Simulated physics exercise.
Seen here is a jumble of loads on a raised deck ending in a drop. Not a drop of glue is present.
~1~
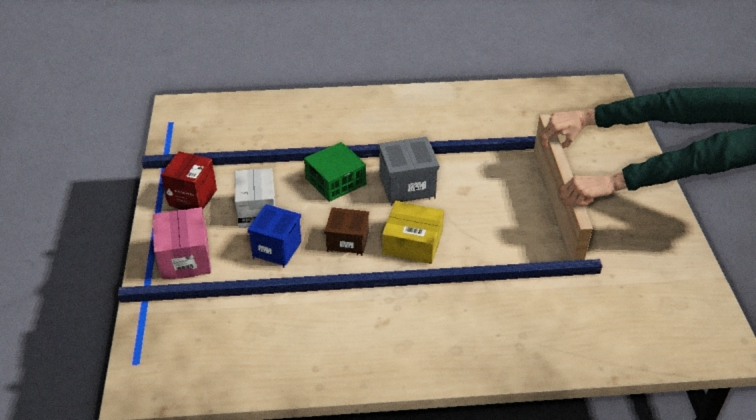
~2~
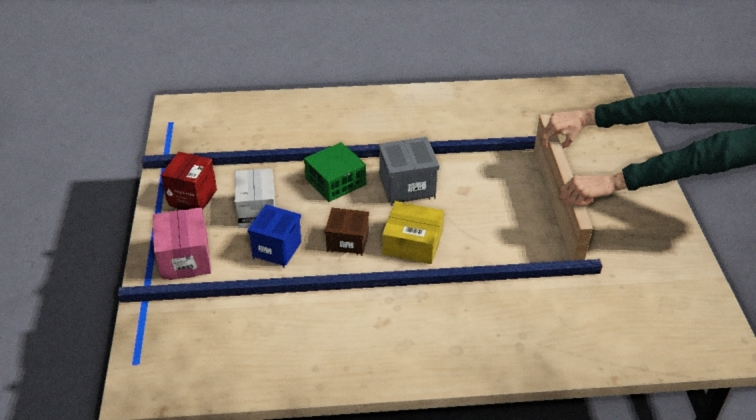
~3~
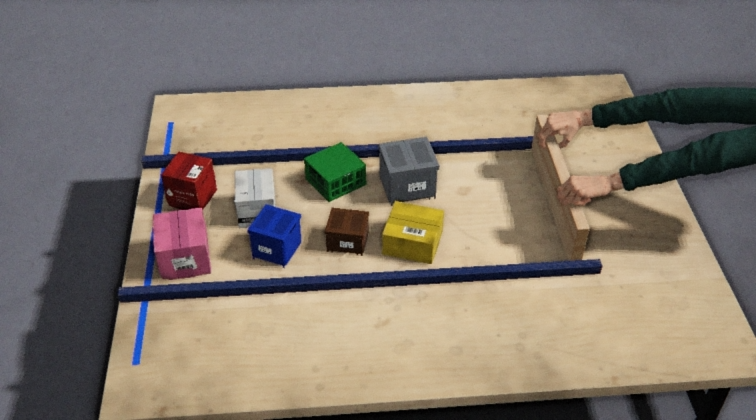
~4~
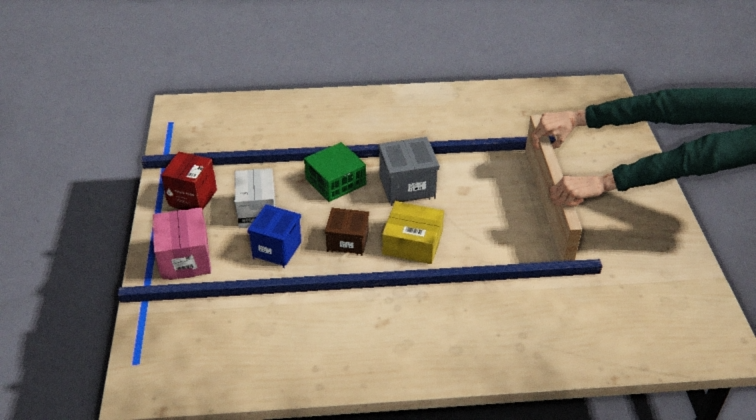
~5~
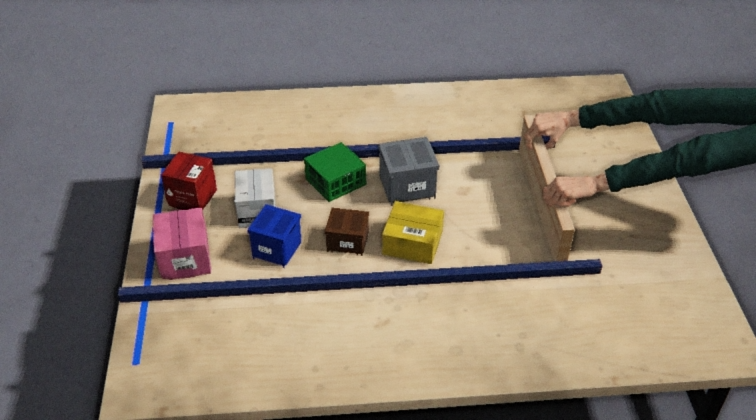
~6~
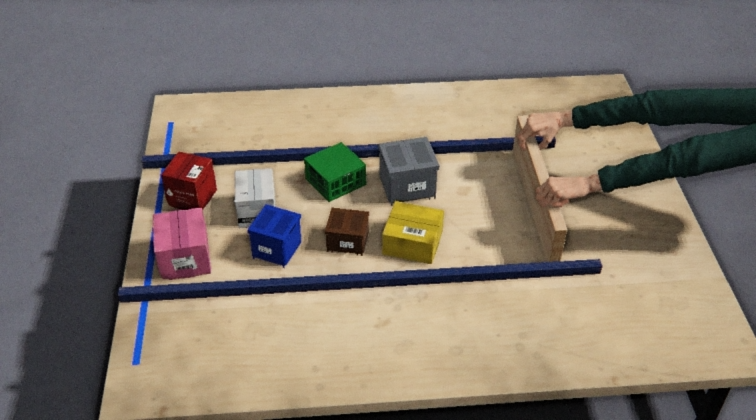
Two hands sliding a wooden plank slightly left between blue rails on a tabletop, while eight colourful boxes and crates sit still.
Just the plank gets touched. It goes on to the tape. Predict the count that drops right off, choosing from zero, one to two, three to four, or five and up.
The count is five and up.
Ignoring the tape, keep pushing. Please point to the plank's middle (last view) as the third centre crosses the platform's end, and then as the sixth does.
At (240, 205) for the third, at (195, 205) for the sixth.
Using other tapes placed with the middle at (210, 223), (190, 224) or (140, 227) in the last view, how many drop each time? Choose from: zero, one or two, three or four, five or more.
Well, it comes out as either three or four, five or over and five or more, in that order.
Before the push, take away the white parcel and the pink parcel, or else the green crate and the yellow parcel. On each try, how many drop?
First 6, then 5.
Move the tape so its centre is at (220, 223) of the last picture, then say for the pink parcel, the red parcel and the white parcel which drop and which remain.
Taking them in turn: Pink parcel ends up off it, red parcel ends up off it, white parcel is still there.
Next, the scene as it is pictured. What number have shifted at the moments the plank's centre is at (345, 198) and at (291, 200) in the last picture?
So far 6, and 8 at the second.
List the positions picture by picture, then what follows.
Pink parcel (182, 244); red parcel (190, 182); white parcel (256, 198); plank (561, 186); tape (156, 226), in the first frame.
Red parcel (190, 183); yellow parcel (413, 232), in the second frame.
White parcel (256, 198); brown tote (348, 231), in the third frame.
Pink parcel (182, 244); green crate (335, 172), in the fourth frame.
Red parcel (190, 183); grey tote (408, 171), in the fifth frame.
Pink parcel (182, 244); red parcel (190, 183); white parcel (256, 198); plank (537, 187); tape (156, 226), in the sixth frame.
Soon after, none off yet; pink parcel at rest near (182, 244); red parcel at rest near (190, 183); white parcel at rest near (256, 198).
At rest, the number that fall off is five or more; fallen, grey tote, yellow parcel, brown tote, green crate, blue tote, white parcel, red parcel and pink parcel.
